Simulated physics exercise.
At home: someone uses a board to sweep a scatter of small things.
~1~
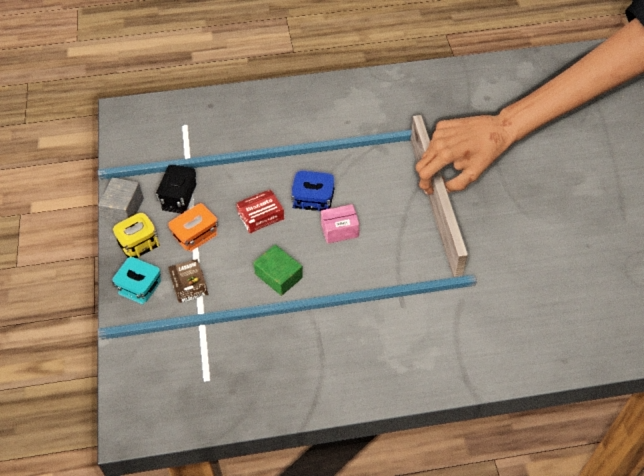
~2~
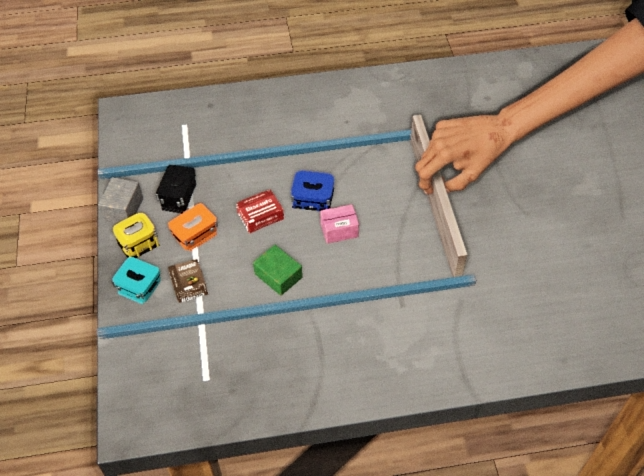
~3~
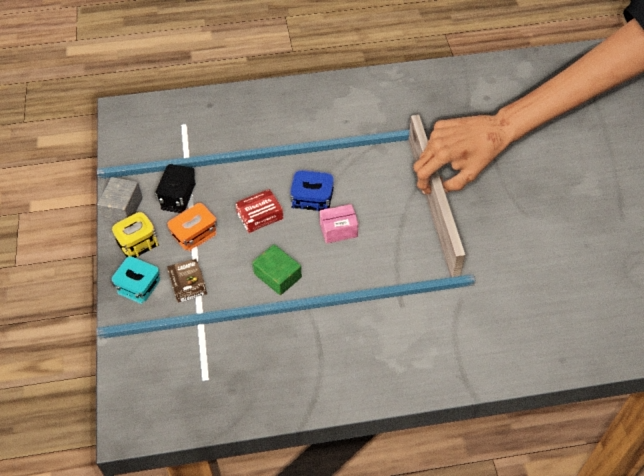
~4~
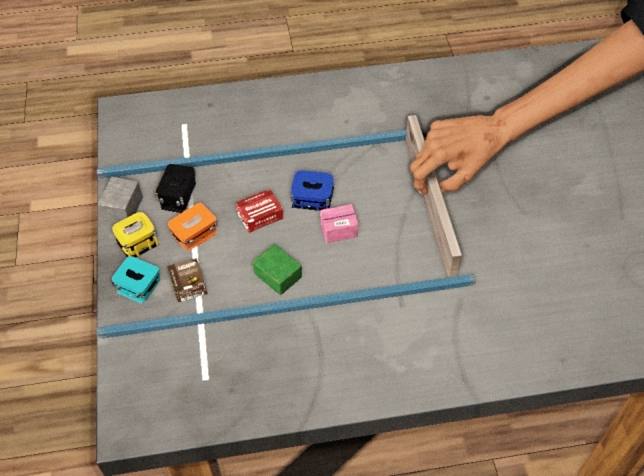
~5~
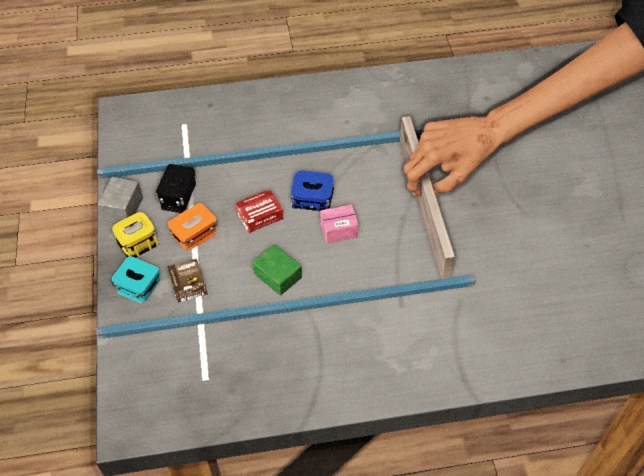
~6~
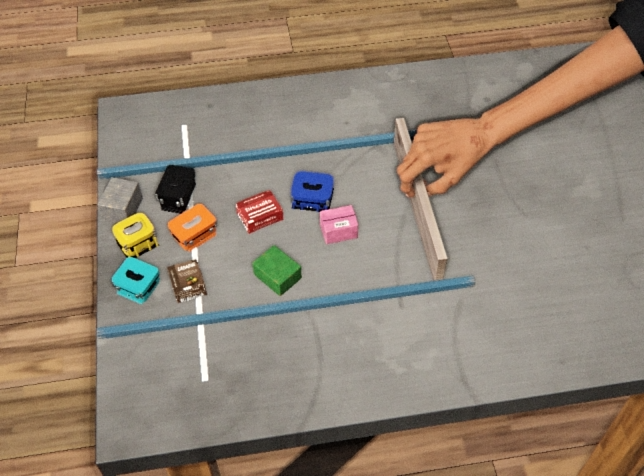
A hand sliding an upright board slightly left between two blue strips on a grey tabletop, the scattered colourful small cases staying still.
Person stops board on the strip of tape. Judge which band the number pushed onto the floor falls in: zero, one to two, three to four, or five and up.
I predict the table will shed one or two pieces.
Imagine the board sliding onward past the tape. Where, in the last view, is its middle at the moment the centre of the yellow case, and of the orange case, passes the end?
The yellow case gives roughly (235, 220), the orange case roughly (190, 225).
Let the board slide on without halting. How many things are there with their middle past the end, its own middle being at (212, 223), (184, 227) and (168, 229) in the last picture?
1, 2, 3.
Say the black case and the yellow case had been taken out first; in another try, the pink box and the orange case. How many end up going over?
Result, first then second: 0, 0.
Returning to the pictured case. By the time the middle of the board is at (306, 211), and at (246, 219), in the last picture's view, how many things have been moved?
One spot: 3. Other spot: 6.
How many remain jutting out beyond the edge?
Overhanging: 2.
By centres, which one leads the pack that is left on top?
Orange case.
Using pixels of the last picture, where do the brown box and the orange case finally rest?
Brown box at about (150, 285), orange case at about (97, 258).
Soon after, none off yet; grey block at rest near (121, 201); turquoise case at rest near (137, 281); yellow case at rest near (135, 236).
Then, none off yet; grey block at rest near (121, 201); turquoise case at rest near (137, 281); yellow case tipped a little near (85, 250).
At rest, the number that fall off is one or two; fallen, yellow case.
